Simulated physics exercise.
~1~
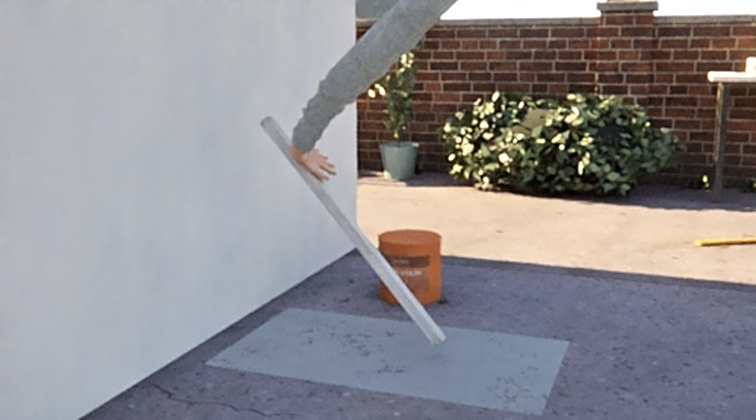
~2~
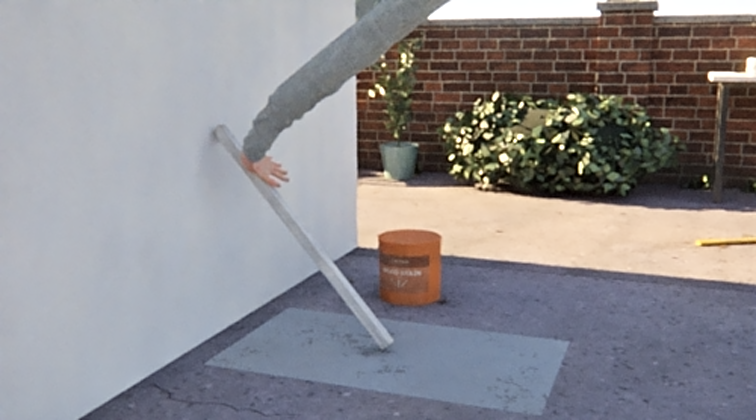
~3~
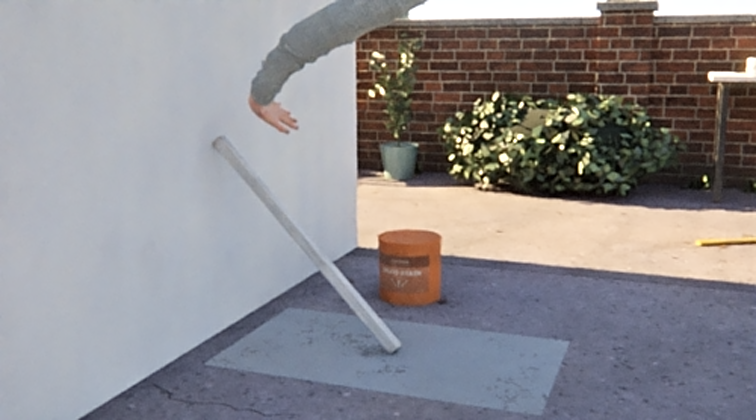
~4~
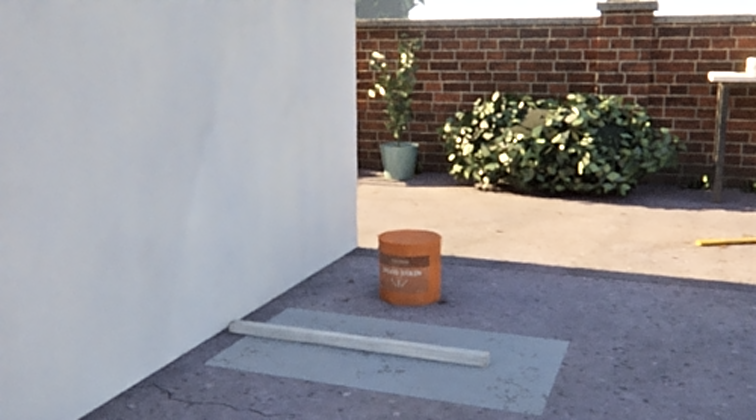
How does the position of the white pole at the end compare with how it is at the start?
At the start the white pole is leaning at a steep slant with a hand on it. At the end it lies on its side on the floor, across the grey patch.
